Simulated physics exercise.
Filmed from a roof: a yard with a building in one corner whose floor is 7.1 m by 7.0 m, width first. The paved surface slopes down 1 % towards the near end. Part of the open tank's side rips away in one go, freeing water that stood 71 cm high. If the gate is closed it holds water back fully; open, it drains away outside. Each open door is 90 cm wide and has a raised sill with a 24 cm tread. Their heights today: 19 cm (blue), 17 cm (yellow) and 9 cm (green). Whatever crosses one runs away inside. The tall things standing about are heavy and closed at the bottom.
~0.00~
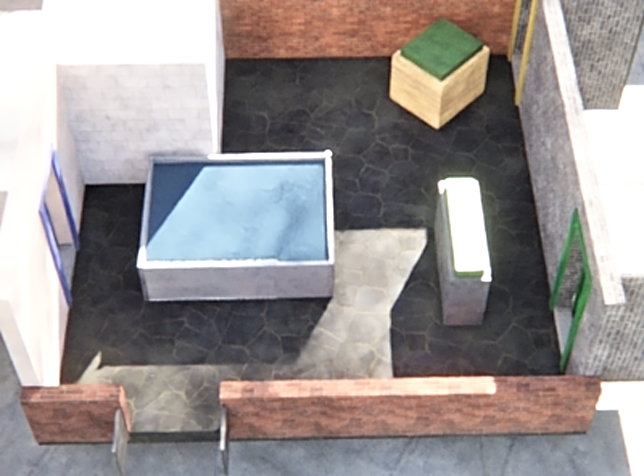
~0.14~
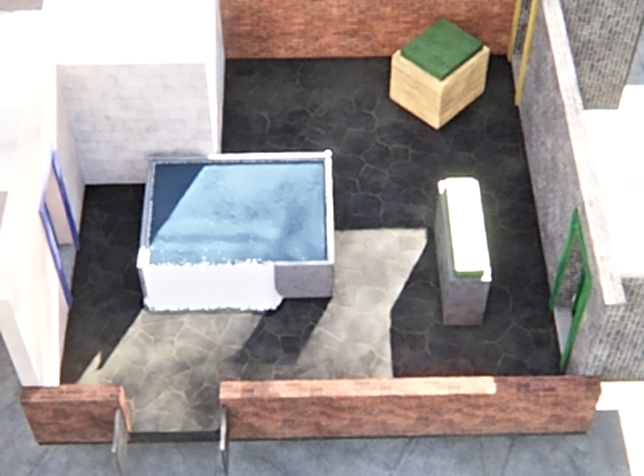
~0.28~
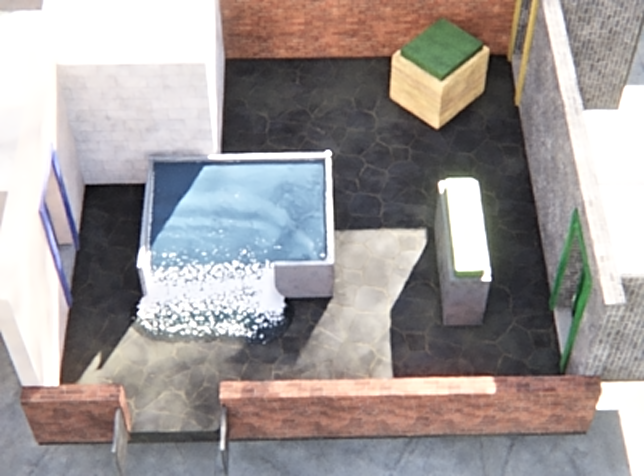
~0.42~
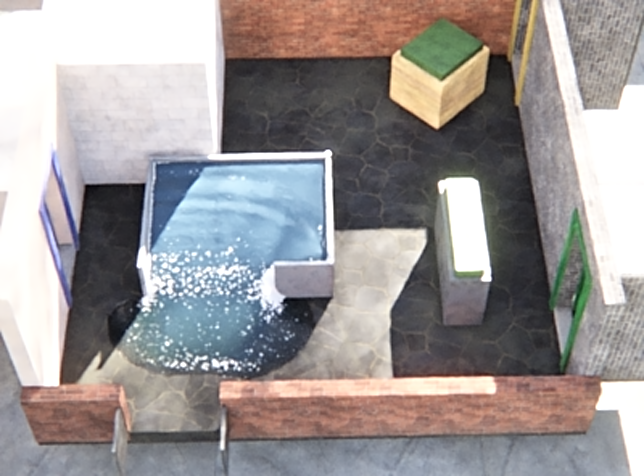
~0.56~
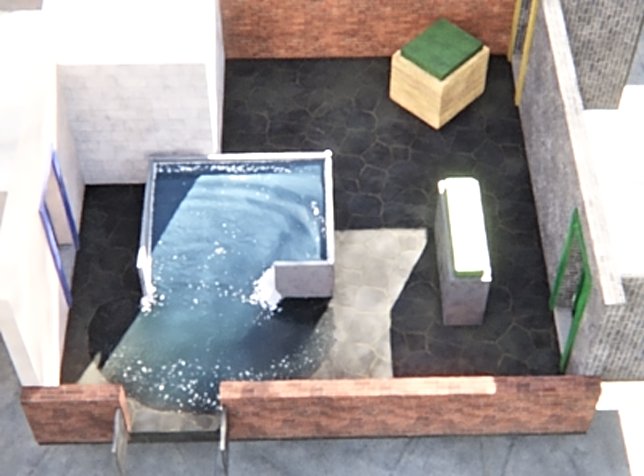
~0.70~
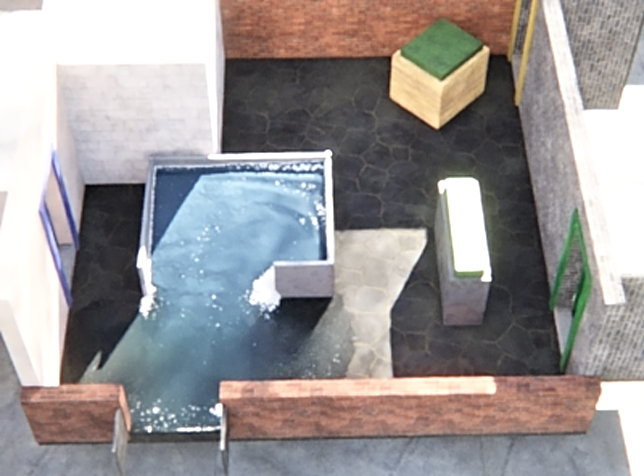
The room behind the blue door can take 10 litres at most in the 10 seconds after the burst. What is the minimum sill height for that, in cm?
Close to 10 cm is just enough.
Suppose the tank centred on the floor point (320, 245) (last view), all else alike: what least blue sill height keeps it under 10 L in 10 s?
Then roughly 6.5 cm.
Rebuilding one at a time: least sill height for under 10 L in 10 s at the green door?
About 14.0 cm at green.
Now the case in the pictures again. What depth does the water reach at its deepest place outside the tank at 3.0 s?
About 32 cm.
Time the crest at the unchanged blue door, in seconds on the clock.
Near 7.0 s.
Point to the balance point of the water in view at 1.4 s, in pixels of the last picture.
Near (232, 281).
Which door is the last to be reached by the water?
It is the yellow one.
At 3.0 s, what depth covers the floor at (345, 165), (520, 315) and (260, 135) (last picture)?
In that order: 0, 3 and 0 cm.
After 1.4 s water covers 20 % of the floor, deepest (44 cm) near (252, 402); it has not reached the blue door.
After 3.0 s water covers 45 % of the floor, deepest (32 cm) near (173, 415); 8 cm at the blue door, 0 litres in over its 19 cm sill.
After 10.0 s water covers 80 % of the floor, deepest (10 cm) near (226, 414); 9 cm at the blue door, 0 litres in over its 19 cm sill.
At the blue door as built, the water arrived by 2.5 s and peaked near 14 cm at 7.2 s.
Run again over the same 10 s with other heights there, 19 litres in over 8.5 cm, 4 litres over 11.5 cm. The limit of 10 litres is kept from about 10 cm up.
